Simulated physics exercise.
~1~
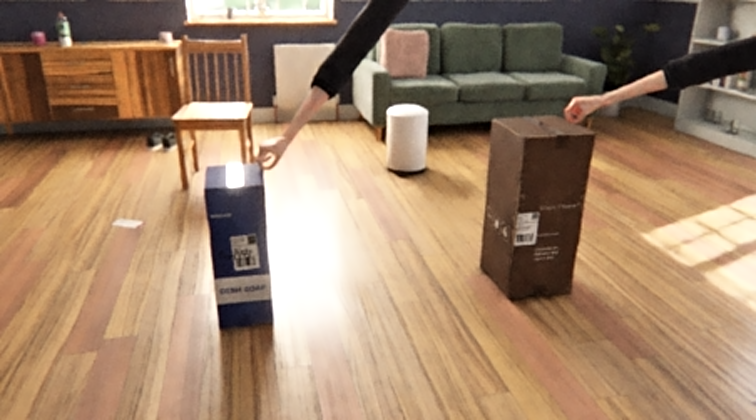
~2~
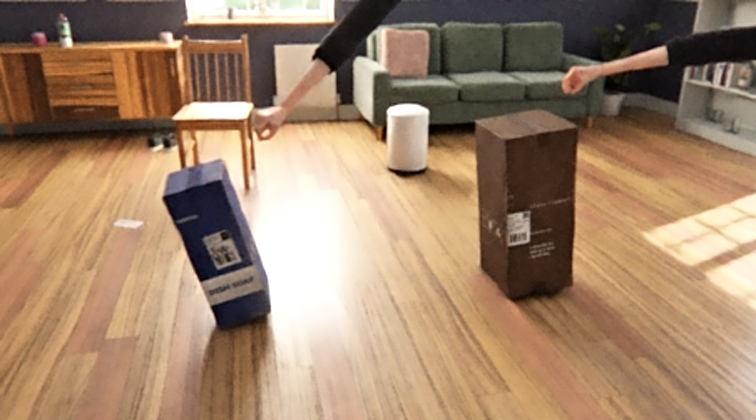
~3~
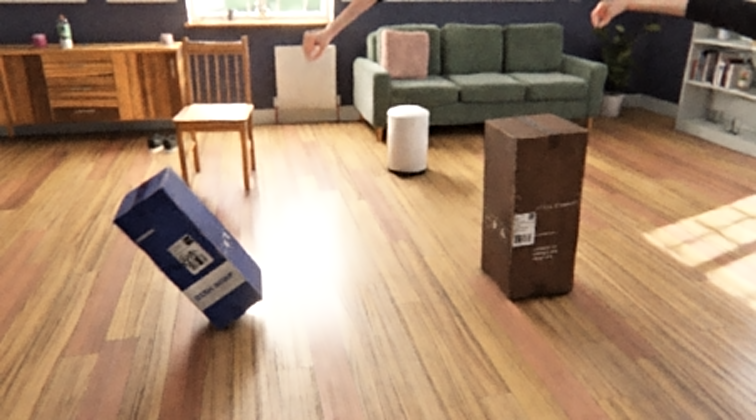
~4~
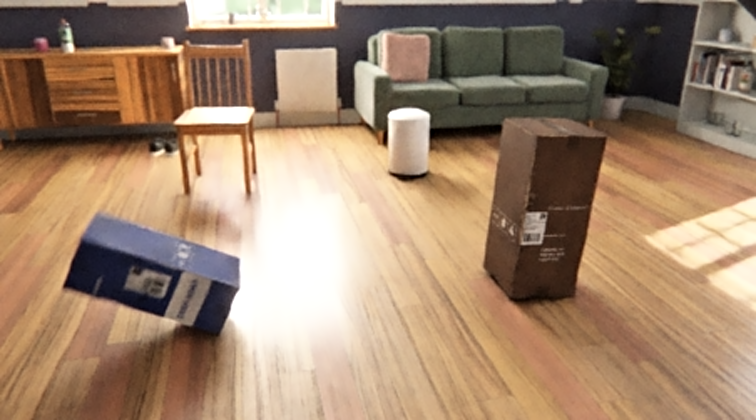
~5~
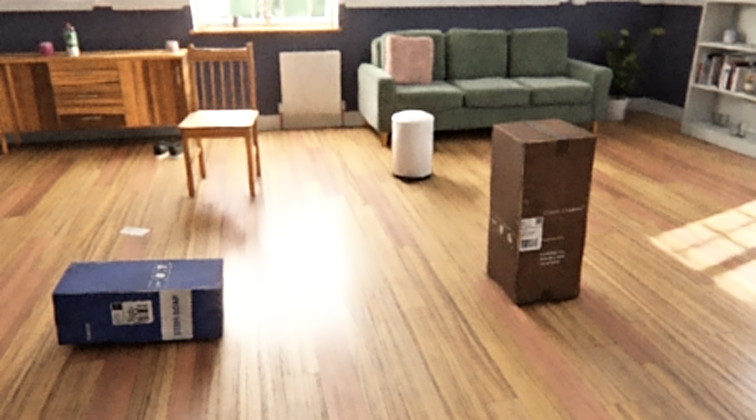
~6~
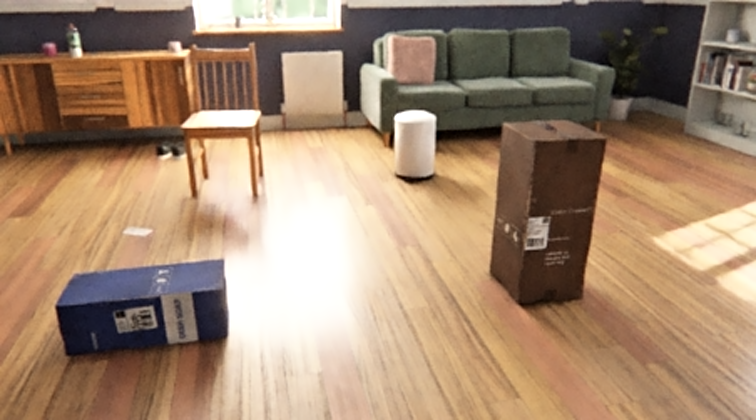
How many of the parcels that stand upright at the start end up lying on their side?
One of the two parcels ends up on its side, the blue one on the left.
The clip opens on a sunny room with a wooden floor, where two arms reach in from above and the right, their hands at the tops of a tall blue parcel and a tall brown parcel. The blue parcel tips to the left as the hands come away, while the brown one rocks slightly and stays on its base. The arms draw back out of view as the blue parcel leans further and drops toward the floor. It lands on its side, and the brown parcel ends standing upright.
